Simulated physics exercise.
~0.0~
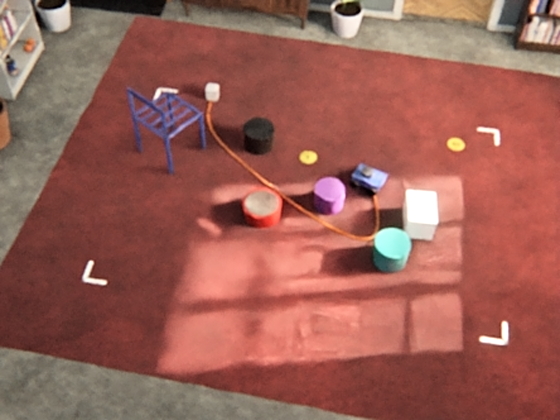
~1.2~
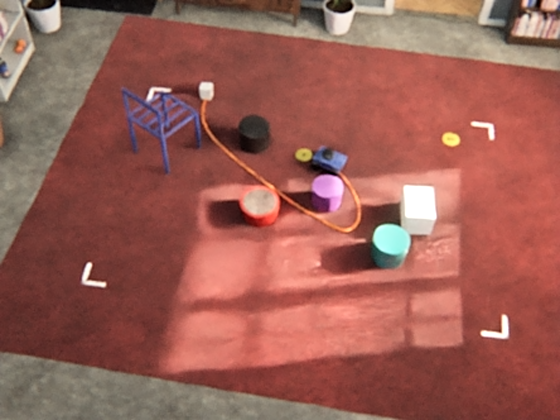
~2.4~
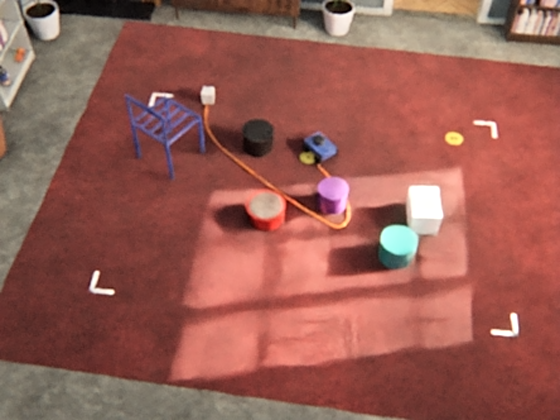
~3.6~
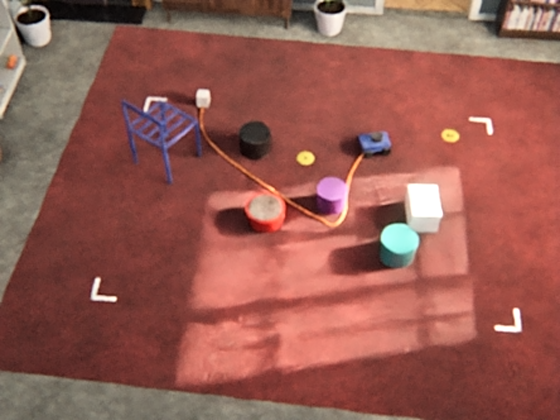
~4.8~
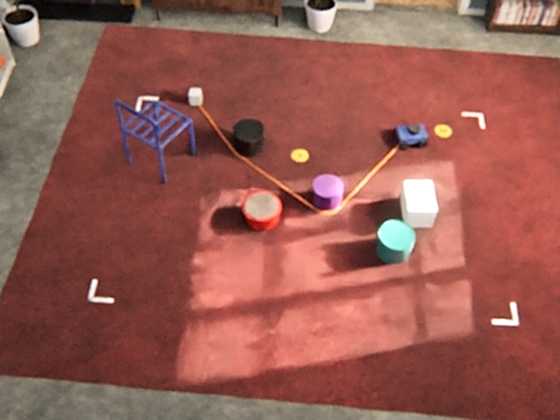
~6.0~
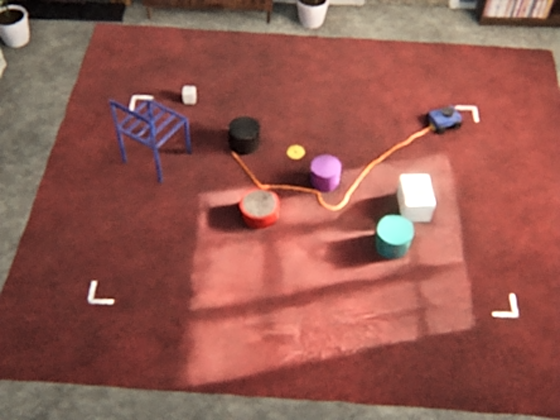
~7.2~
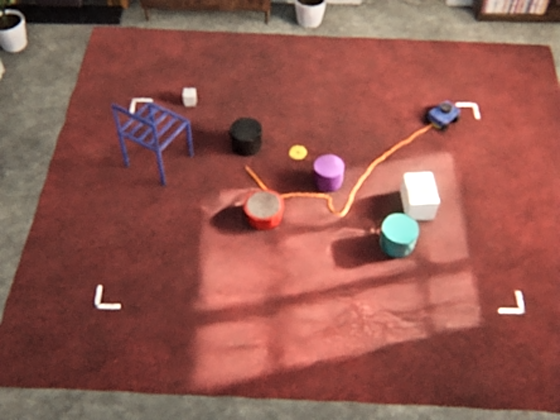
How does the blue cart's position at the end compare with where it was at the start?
It starts near the middle of the carpet, between the purple tub and the white carton. By the end it is farther right and farther back, close to the tape corner at the upper right.
